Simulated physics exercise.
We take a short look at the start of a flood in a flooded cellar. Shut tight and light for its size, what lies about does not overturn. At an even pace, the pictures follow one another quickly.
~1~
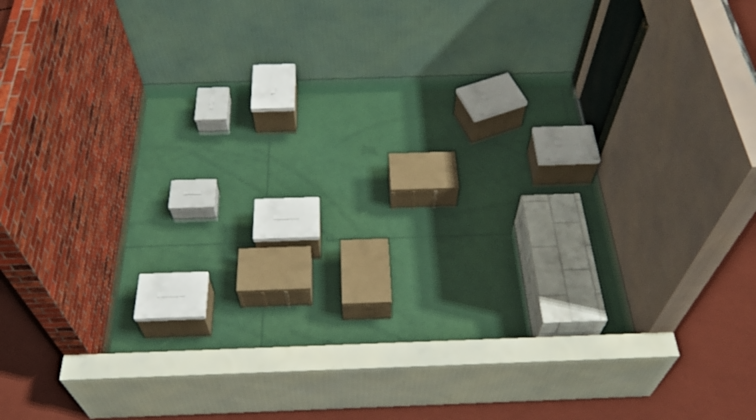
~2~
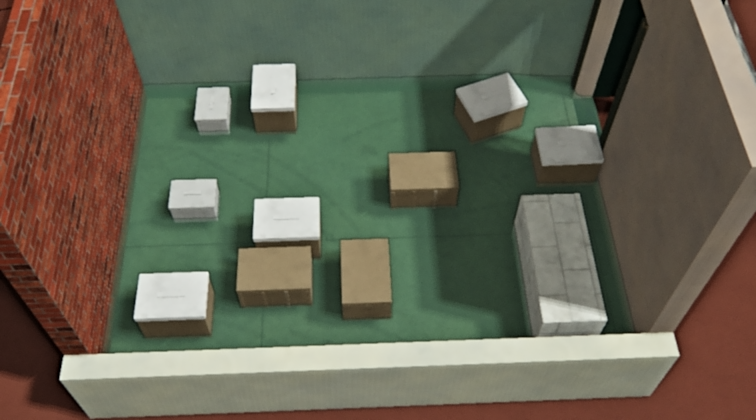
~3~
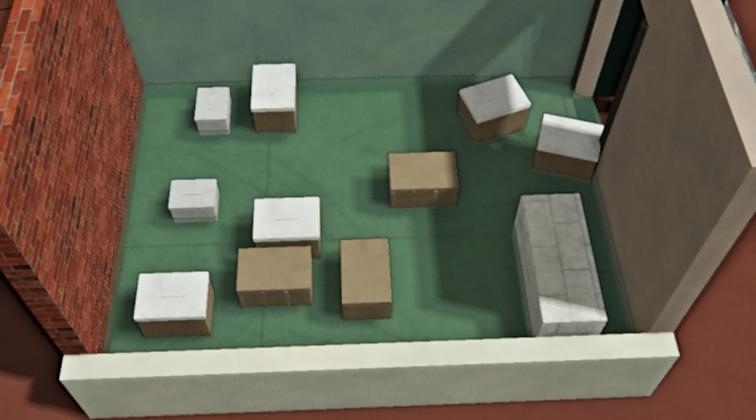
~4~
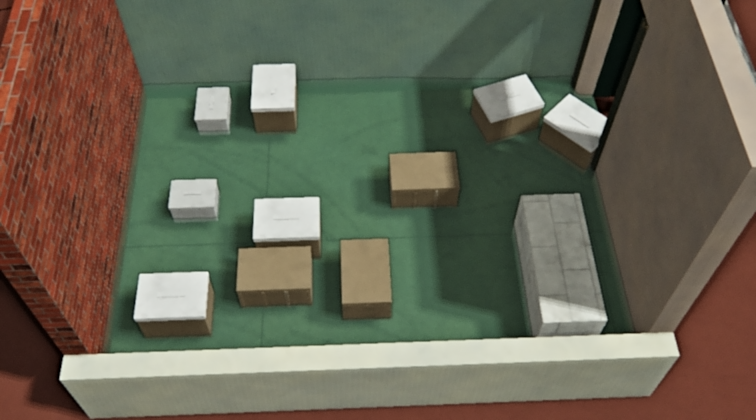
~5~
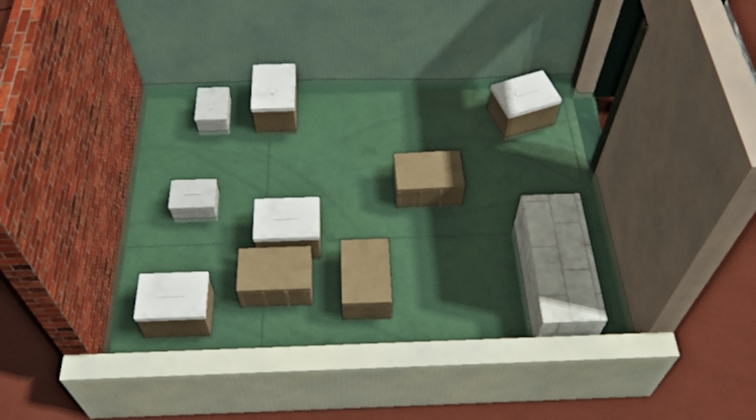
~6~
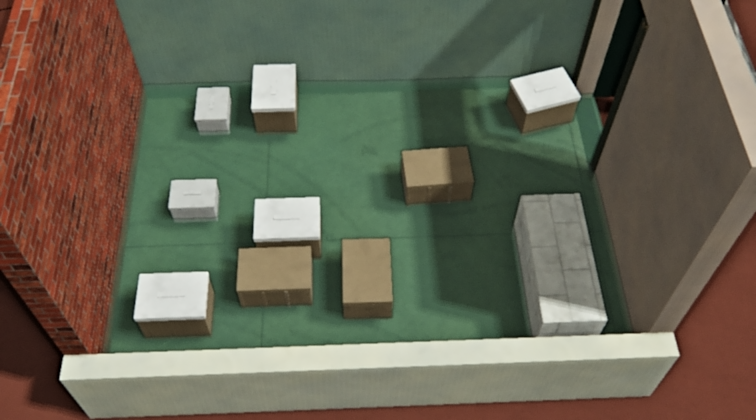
A white-topped box turning and slipping out through the right doorway, another drifting right behind it, then a brown box shifting slightly right.
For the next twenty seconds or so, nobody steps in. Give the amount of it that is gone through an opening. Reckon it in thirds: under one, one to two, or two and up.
One to two thirds.
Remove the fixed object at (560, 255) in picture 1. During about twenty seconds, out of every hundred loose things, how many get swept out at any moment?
Estimate: Close to 50 %.
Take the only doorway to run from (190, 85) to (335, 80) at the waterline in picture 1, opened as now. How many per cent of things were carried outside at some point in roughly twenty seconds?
That comes out at 90 in a hundred.
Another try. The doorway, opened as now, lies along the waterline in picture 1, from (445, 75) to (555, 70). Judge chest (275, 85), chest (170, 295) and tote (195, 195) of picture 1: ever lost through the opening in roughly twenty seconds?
Taken in that order, the answers are swept away, not lost, not lost.
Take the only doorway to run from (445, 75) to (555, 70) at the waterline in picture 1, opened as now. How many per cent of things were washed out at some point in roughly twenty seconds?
70 per cent or so.
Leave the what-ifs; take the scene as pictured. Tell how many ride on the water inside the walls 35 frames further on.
The figure is 5.
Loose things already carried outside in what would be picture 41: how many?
5.
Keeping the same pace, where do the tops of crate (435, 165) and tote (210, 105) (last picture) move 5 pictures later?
(504, 137) and (239, 102), about.
A moment on, 2 of 10 are out; 8 afloat.
Next, 3 of 10 are out; 7 afloat.
Later, 5 of 10 are out; 5 afloat.
In the end, 6 of 10 are out; 4 afloat.
